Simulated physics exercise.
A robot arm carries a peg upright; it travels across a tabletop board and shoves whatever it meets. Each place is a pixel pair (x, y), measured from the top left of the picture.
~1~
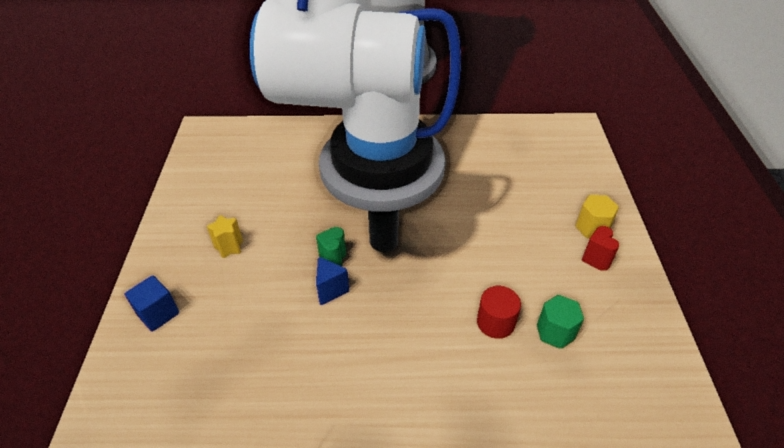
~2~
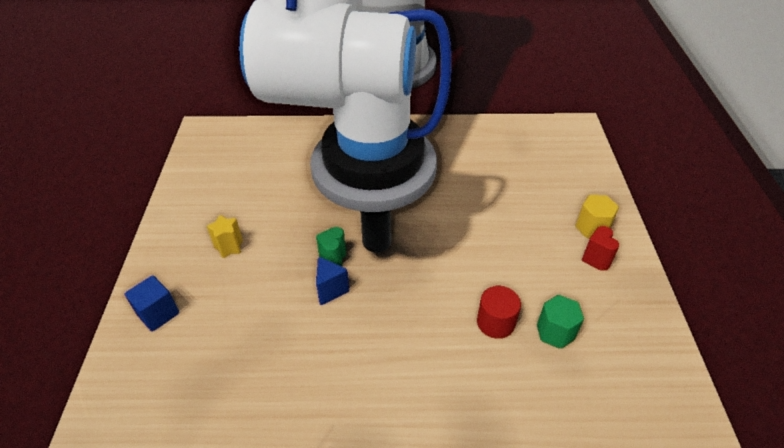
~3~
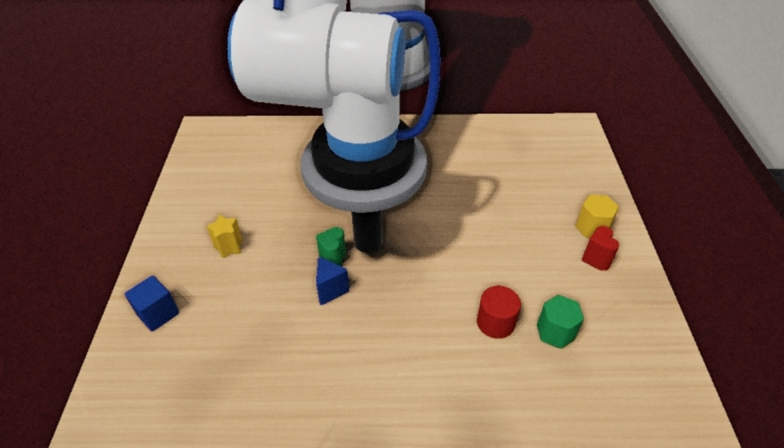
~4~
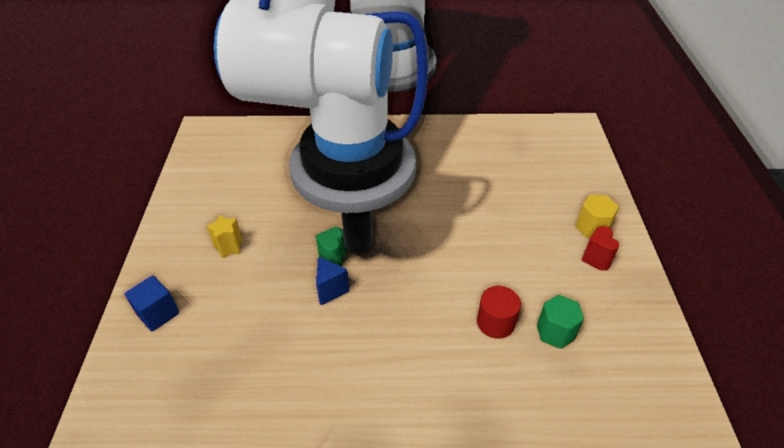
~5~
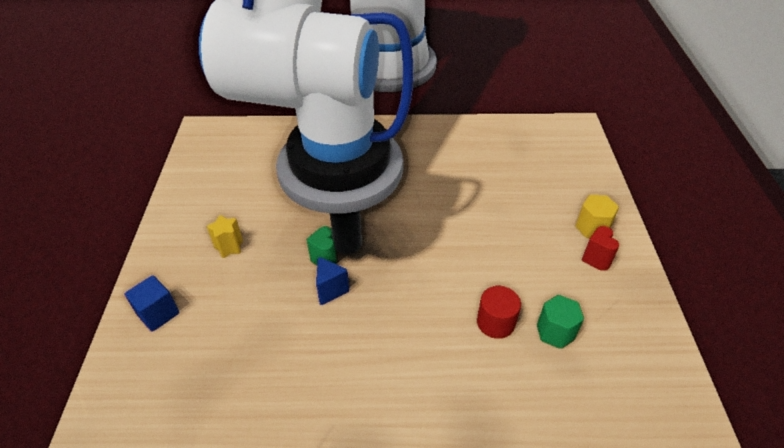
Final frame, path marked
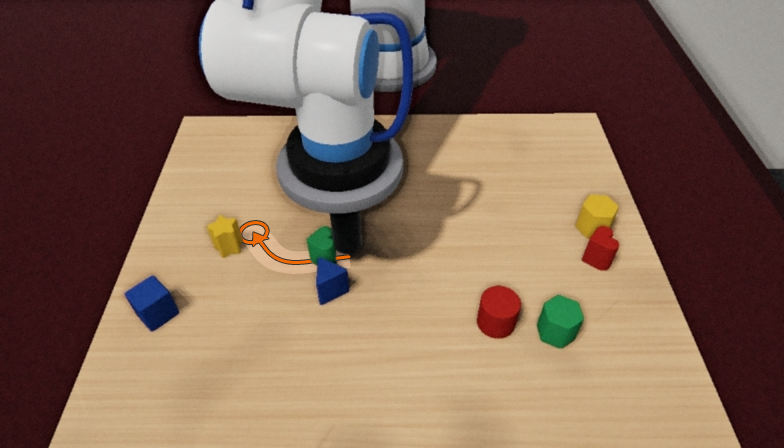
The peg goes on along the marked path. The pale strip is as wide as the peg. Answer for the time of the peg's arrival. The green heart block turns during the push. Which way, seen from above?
Prediction: Counterclockwise.
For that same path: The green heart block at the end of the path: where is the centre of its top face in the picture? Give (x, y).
It will end up at (238, 239).
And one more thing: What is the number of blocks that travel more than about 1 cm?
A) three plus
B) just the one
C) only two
Choice B: Just the one.
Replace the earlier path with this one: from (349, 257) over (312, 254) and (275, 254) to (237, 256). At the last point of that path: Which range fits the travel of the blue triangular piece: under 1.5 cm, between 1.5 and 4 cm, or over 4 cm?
Range: Under 1.5 cm.
The line goes from (349, 257) by way of (309, 261) and (272, 256) to (253, 232).
On the path given first. One third of the way, peg (307, 248); green heart block (280, 242).
Two thirds of the way, peg (269, 242); green heart block (242, 241), turned 15° anticlockwise.
At the end, peg (250, 219); yellow star block (219, 224); green heart block (238, 239), turned 35° anticlockwise; blue triangular piece unmoved.
